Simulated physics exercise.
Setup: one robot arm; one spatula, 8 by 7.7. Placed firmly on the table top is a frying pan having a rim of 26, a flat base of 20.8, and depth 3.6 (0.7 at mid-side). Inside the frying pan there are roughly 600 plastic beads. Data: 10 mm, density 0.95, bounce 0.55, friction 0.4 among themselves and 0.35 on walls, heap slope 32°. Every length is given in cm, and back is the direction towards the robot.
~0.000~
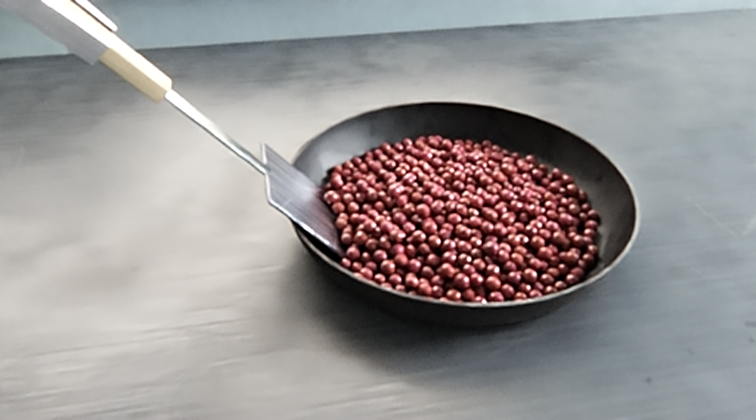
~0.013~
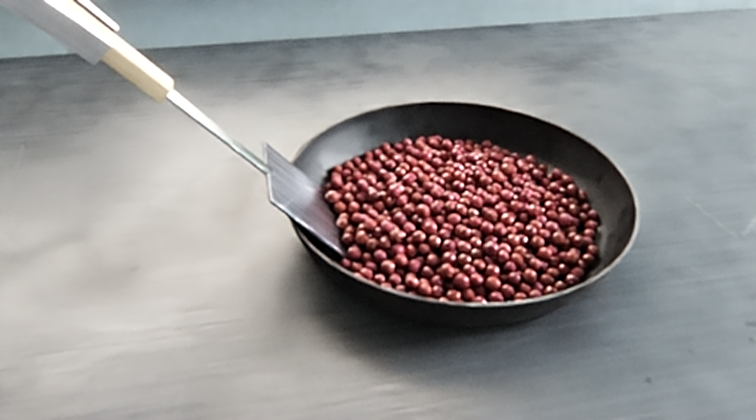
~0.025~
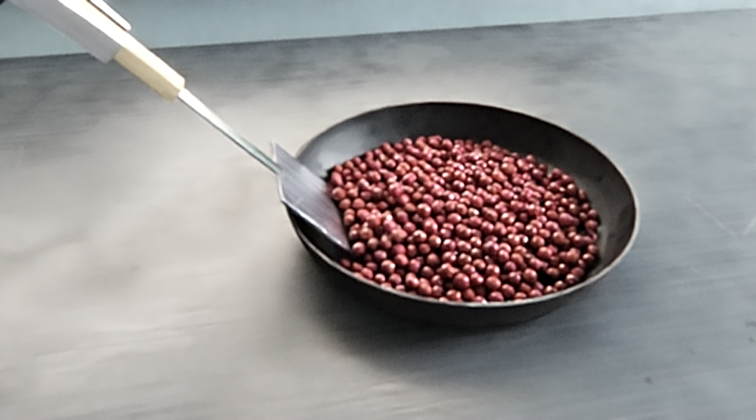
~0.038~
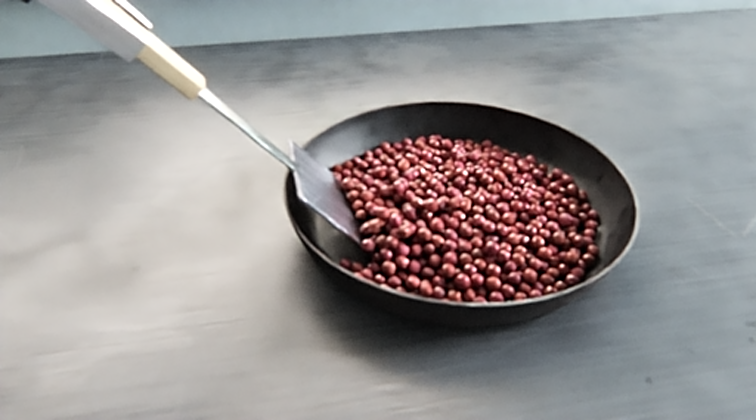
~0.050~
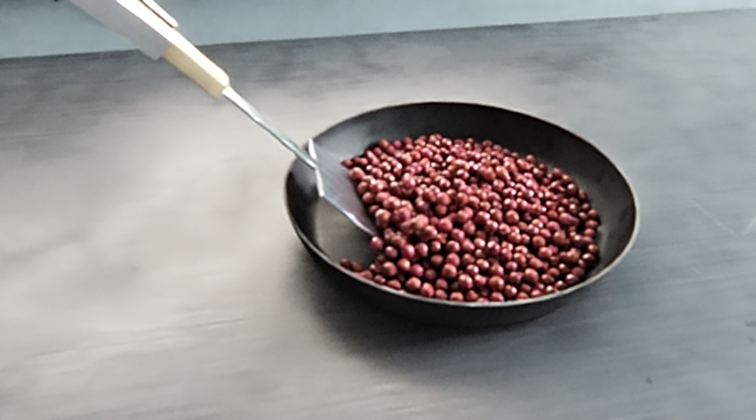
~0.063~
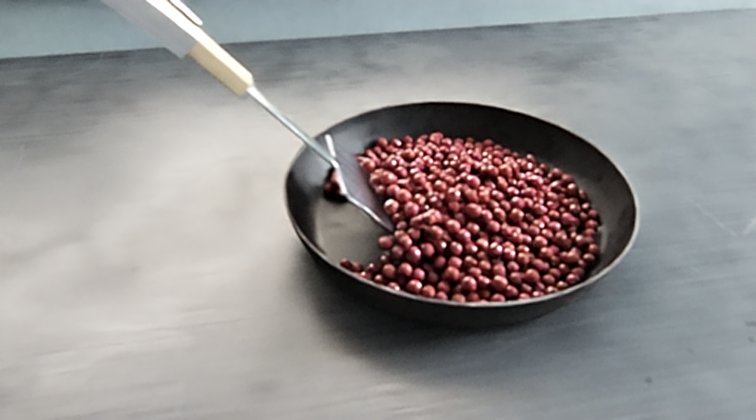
On a grey table top, a robot arm held a spatula at the left side of a black frying pan full of dark red beads, then pushed it rightward, shoving the beads aside and baring some of the pan's base.
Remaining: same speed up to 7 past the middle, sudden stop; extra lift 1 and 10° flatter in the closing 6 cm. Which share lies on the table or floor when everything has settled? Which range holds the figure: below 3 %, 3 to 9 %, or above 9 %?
The figure lies within 3 to 9 %.
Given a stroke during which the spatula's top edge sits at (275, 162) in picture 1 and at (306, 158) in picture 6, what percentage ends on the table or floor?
0 per cent.
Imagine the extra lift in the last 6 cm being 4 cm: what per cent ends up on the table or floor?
Close to 15 in a hundred.
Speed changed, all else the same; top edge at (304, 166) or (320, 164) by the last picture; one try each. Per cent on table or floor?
I'd estimate close to 0 and 5 in a hundred.
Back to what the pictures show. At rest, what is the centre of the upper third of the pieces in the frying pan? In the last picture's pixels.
Centre: Roughly (567, 185).
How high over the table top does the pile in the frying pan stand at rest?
It reaches about 5.0 cm.
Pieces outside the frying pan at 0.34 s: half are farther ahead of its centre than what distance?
It's close to 16 cm ahead of the centre.
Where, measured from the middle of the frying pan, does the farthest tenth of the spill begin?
Radial distance: Approx. 35 cm.
After 0.09 s, sloping 49°, highest piece 6 above the table; 605 in the frying pan.
After 0.12 s, sloping 46°, highest piece 7 above the table; 605 in the frying pan.
After 0.34 s, sloping 39°, highest piece 4 above the table; 573 in the frying pan, 27 on the table or floor, 5 on the blade or in flight.
After 1.39 s, sloping 39°, highest piece 4 above the table; 573 in the frying pan, 32 on the table or floor.
At rest, 573 in the frying pan, 32 on the table or floor. That is 5 % on the table or floor.
